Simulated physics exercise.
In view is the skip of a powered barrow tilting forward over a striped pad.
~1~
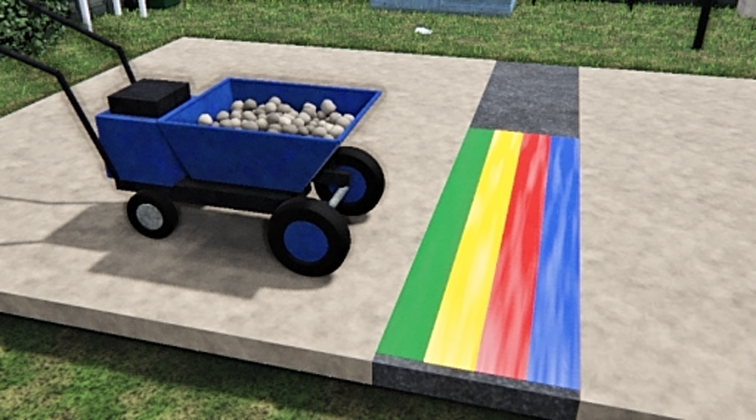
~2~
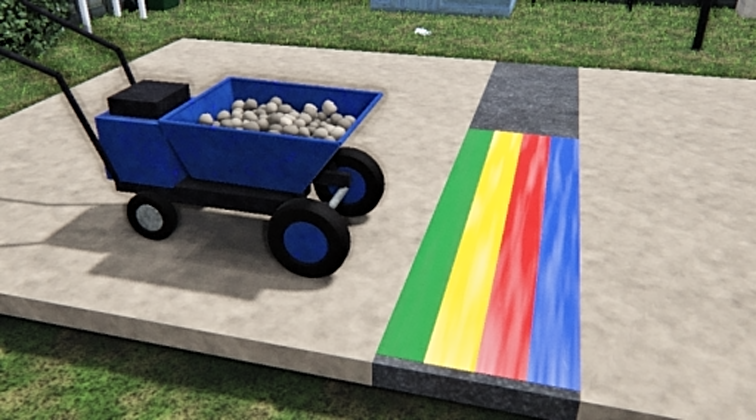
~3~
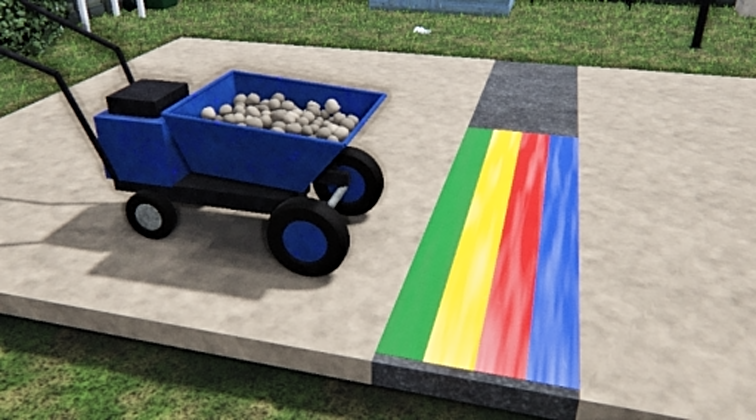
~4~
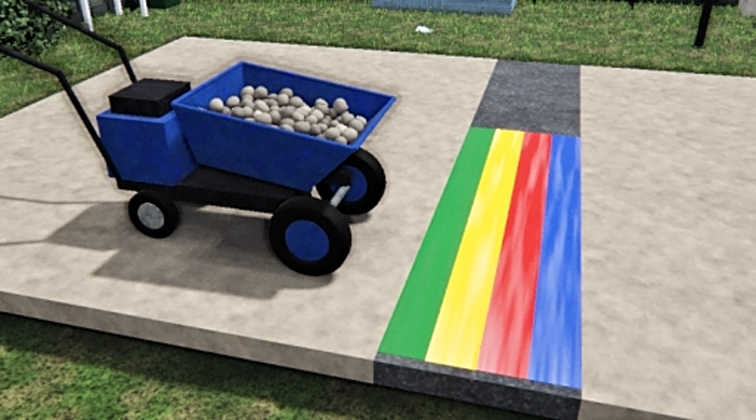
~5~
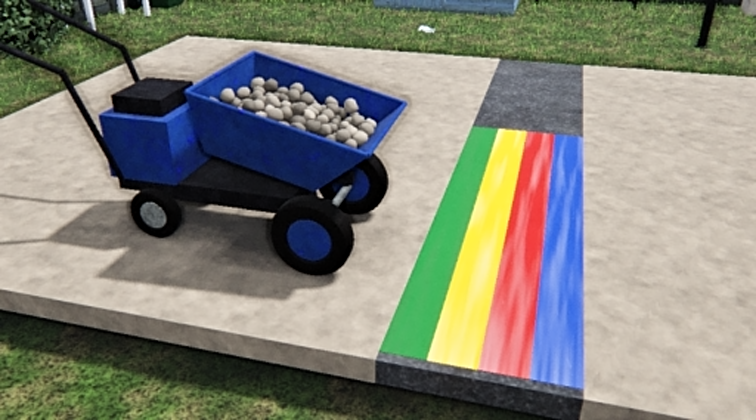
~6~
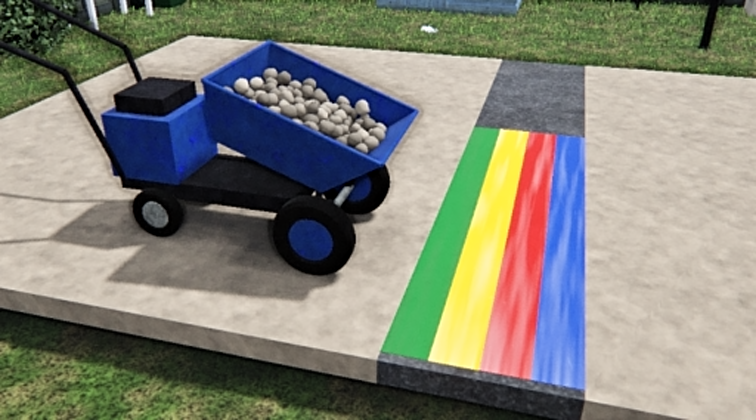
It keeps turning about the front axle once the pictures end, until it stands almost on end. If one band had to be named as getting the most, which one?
I would name yellow.
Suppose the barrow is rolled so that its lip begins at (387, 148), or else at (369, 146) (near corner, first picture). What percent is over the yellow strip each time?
In turn 10 and 30 in a hundred.
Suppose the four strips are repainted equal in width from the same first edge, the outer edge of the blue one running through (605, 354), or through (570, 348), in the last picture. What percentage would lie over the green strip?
20 and 10 percent, roughly.
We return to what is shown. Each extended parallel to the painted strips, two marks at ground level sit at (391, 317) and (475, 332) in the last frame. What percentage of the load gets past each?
I'd say about 90 and about 40 in a hundred.
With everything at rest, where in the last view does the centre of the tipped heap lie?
Near (491, 257), more or less.
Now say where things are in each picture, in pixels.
The first picture shows lip of the skip (337, 142), level; top of the load (273, 120), river pebbles; green strip (414, 318); yellow strip (459, 326); red strip (506, 334); blue strip (555, 342).
The second picture shows lip of the skip (339, 144), level; top of the load (274, 121).
The third picture shows lip of the skip (344, 146), tipped barely; top of the load (252, 114).
The fourth picture shows lip of the skip (355, 150), tipped a little; top of the load (261, 109).
The fifth picture shows lip of the skip (367, 156), tipped a little; top of the load (257, 107).
The sixth picture shows lip of the skip (381, 165), tipped clearly; top of the load (262, 98); green strip (418, 317); yellow strip (464, 325); red strip (511, 333); blue strip (560, 342).
Just after the last frame, skip tipped steeply; every one in the skip.
A moment on, skip tipped right over; roughly two thirds in the skip; about a tenth over the green strip; roughly a quarter over the yellow strip; about a tenth over the red strip.
Further on, skip tipped right over; about a tenth in the skip; roughly a quarter over the green strip; roughly a third over the yellow strip; roughly a quarter over the red strip; about a tenth over the blue strip; about a tenth off the paint.
When it is over, skip tipped right over; about a tenth in the skip; roughly a quarter over the green strip; roughly a third over the yellow strip; roughly a quarter over the red strip; about a tenth over the blue strip; about a tenth off the paint.
